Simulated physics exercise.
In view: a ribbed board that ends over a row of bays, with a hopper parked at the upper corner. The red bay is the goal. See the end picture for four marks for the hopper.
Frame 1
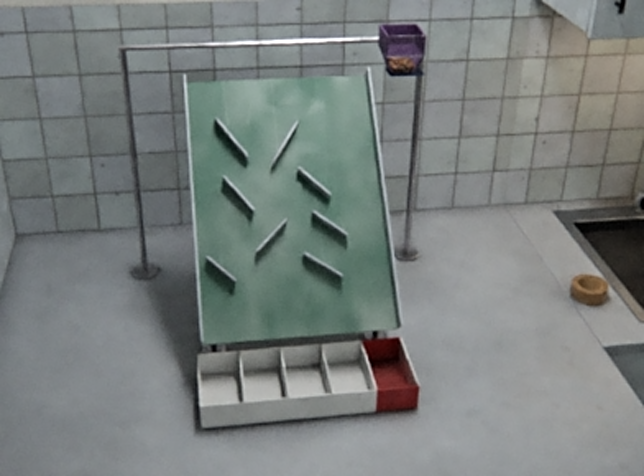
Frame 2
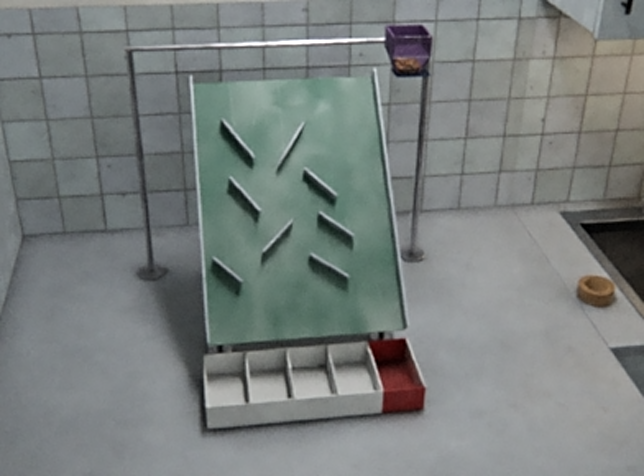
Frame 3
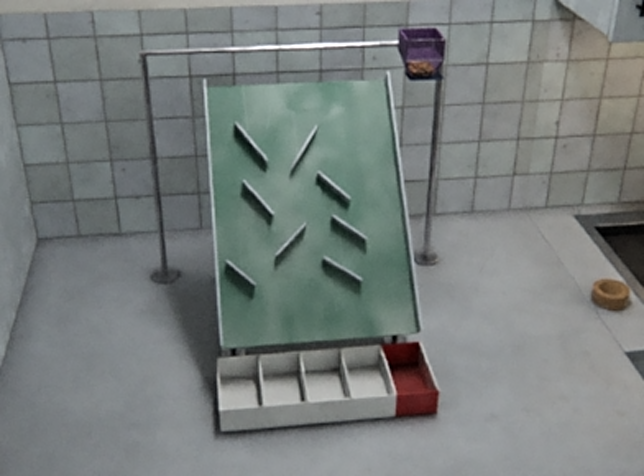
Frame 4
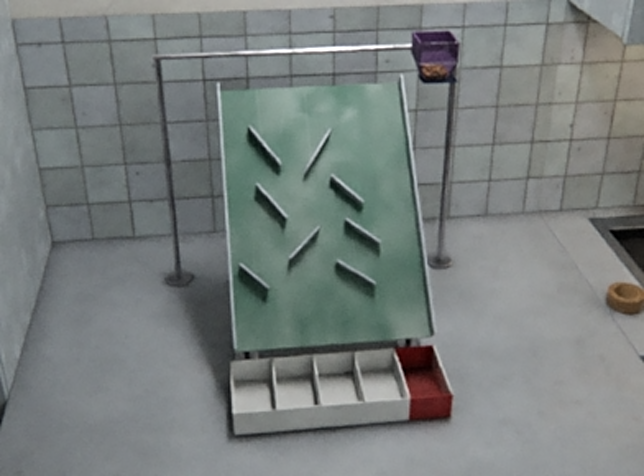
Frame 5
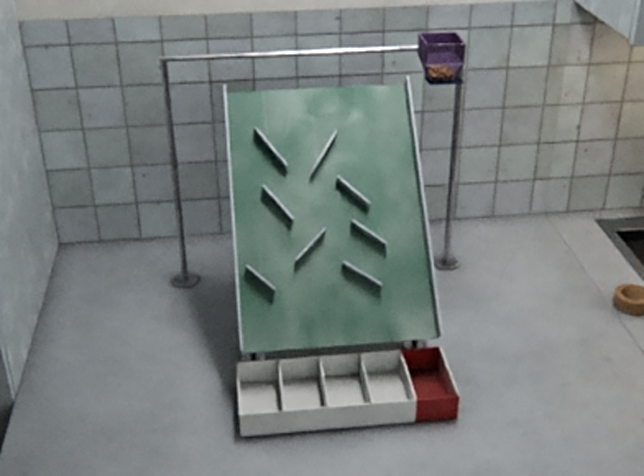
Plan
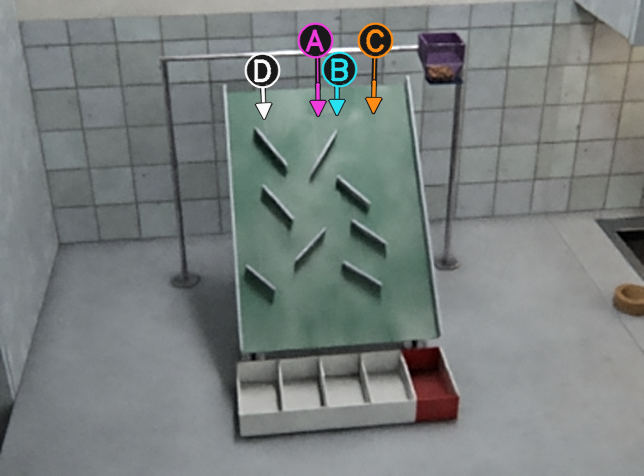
The footage shows a sloping green board with angled ribs above a row of white bays and one red bay at the right, a purple hopper at its upper right corner; the view shifts slightly while nothing in the scene moves.
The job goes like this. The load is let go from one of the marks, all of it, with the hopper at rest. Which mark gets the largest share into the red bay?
Best: C.
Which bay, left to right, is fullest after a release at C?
The fifth from the left.
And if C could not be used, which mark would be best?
B it is.
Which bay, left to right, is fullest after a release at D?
The second.
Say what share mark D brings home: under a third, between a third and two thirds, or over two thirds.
Mark D gives under a third.
On the marked copy, mark A meets the board at (318, 110); mark B meets the board at (337, 109); mark C meets the board at (373, 107); mark D meets the board at (263, 113).
Choosing A, a small part in the red bay, most in other bays, a stray few outside the box.
Choosing B, about half in the red bay, about a third in other bays, a small part outside the box.
Choosing C, nearly all in the red bay.
Choosing D, about a quarter in the red bay, most in other bays.
